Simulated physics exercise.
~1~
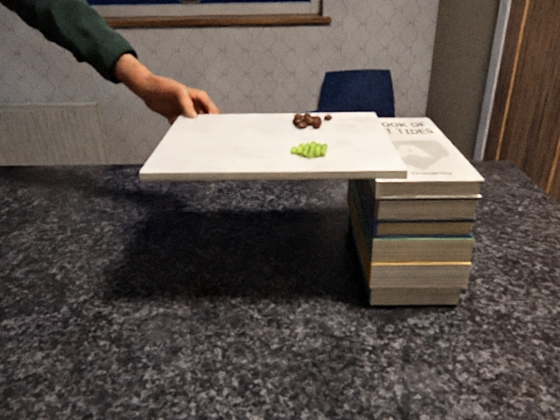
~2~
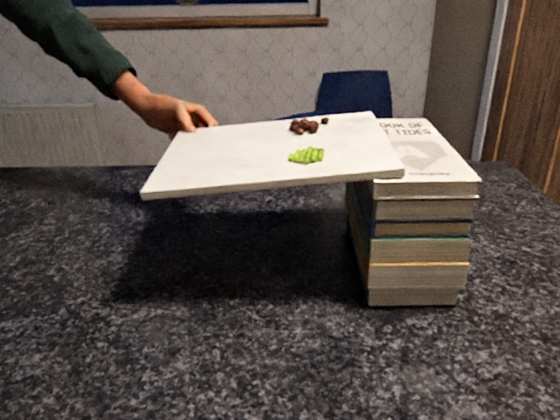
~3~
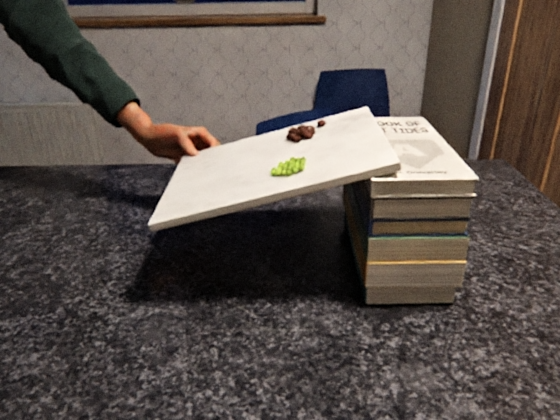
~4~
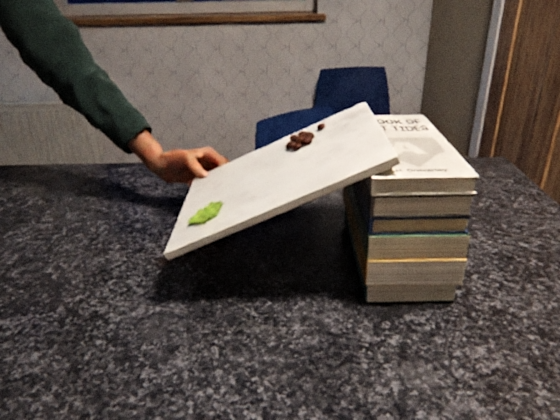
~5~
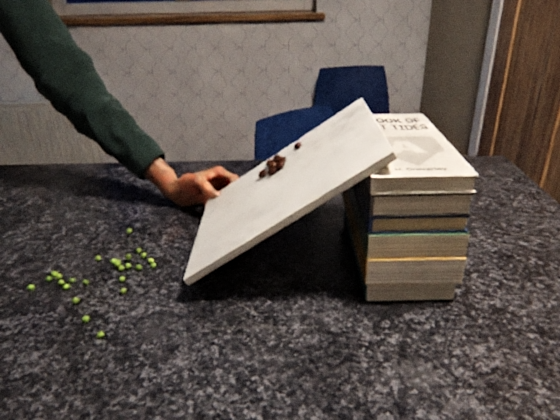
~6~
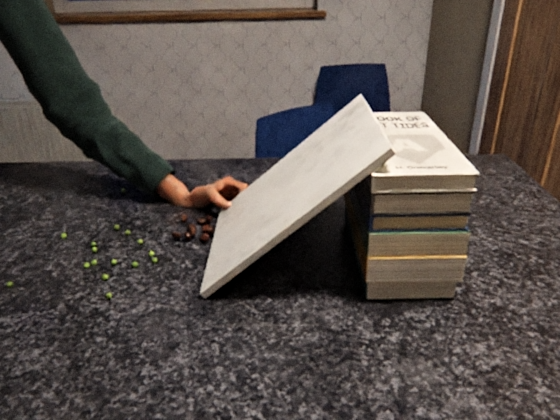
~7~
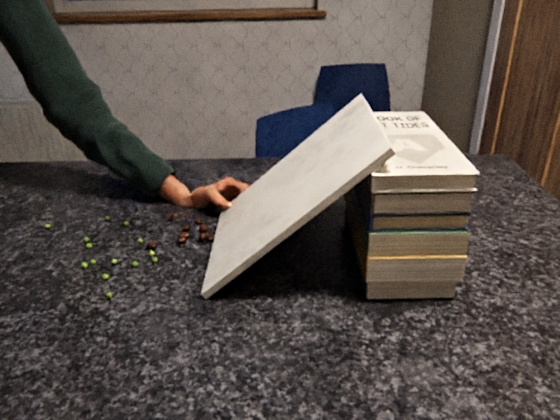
A hand in a dark green sleeve holds the left end of a white board whose right end rests on a stack of books on a speckled dark counter, seen from the front by a slightly swaying camera. Bright green bits lie nearer the viewer and dark brown ones behind, with a blue chair beyond. The hand lowers its end, and the green pieces slide down first, then scatter leftward across the counter. As the board steepens, the brown pieces follow. The board stops, leaning steeply, with the brown pieces mostly near its foot and the green ones spread farther left.
